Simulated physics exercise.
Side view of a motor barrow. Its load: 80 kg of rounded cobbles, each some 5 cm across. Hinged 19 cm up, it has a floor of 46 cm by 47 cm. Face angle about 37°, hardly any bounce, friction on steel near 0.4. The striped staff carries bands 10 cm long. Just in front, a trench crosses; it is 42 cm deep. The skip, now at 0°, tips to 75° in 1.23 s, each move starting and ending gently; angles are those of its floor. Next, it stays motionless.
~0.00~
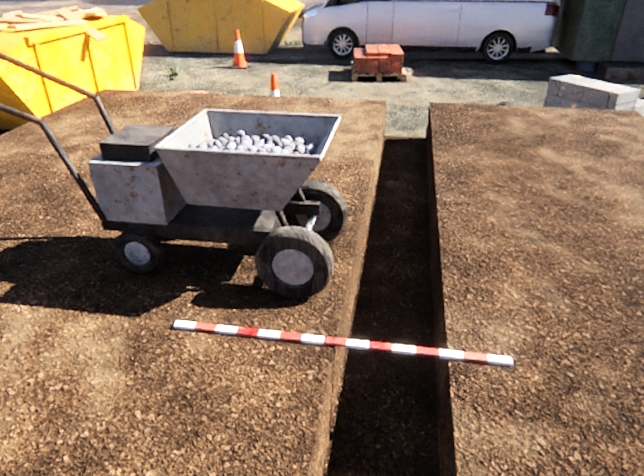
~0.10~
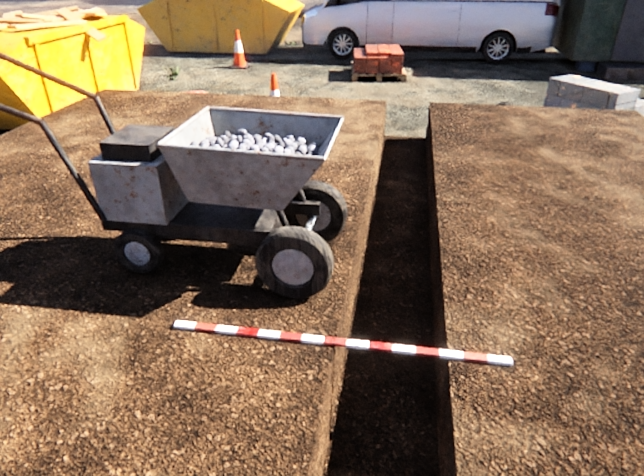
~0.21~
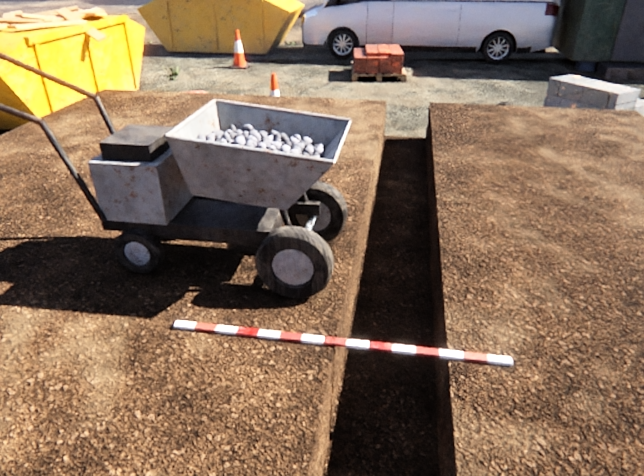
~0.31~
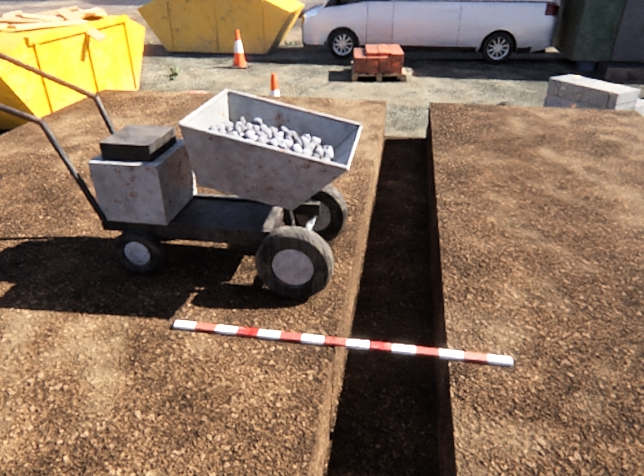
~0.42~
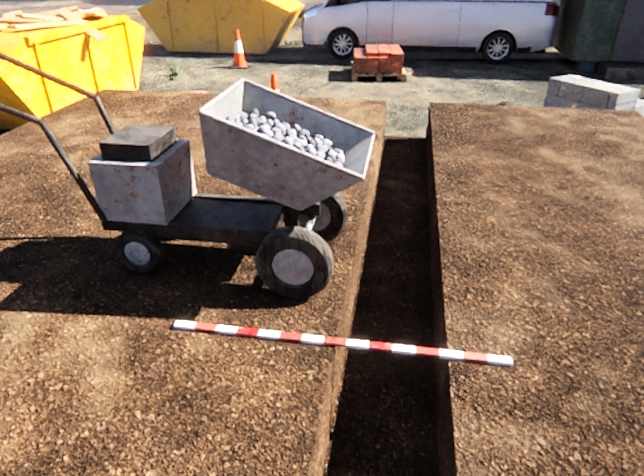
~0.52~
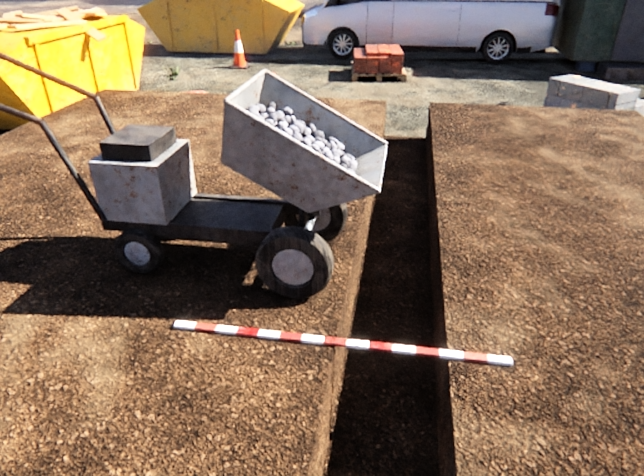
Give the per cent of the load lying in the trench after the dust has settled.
Close to 50 in every hundred.
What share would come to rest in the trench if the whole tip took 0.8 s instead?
It would be near 40 per cent.
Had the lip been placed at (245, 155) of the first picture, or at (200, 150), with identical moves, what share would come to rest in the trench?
About 100 per cent first, then about 75 per cent.
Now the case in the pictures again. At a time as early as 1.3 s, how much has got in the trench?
By that point it's something like 15 in a hundred.
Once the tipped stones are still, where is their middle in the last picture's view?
Near (432, 322).
After 0.9 s the floor is at 63°; 100 % in the skip; the foremost stones are at (406, 225).
After 1.3 s the floor is at 75°; 56 % in the skip, 16 % in the trench, 29 % past the trench; the foremost stones are at (502, 288).
After 1.7 s the floor is at 75°; 22 % in the skip, 28 % in the trench, 51 % past the trench; the foremost stones are at (593, 293).
After 3.6 s the floor is at 75°; 0 % in the skip, 50 % in the trench, 50 % past the trench; the foremost stones are past the picture's edge.
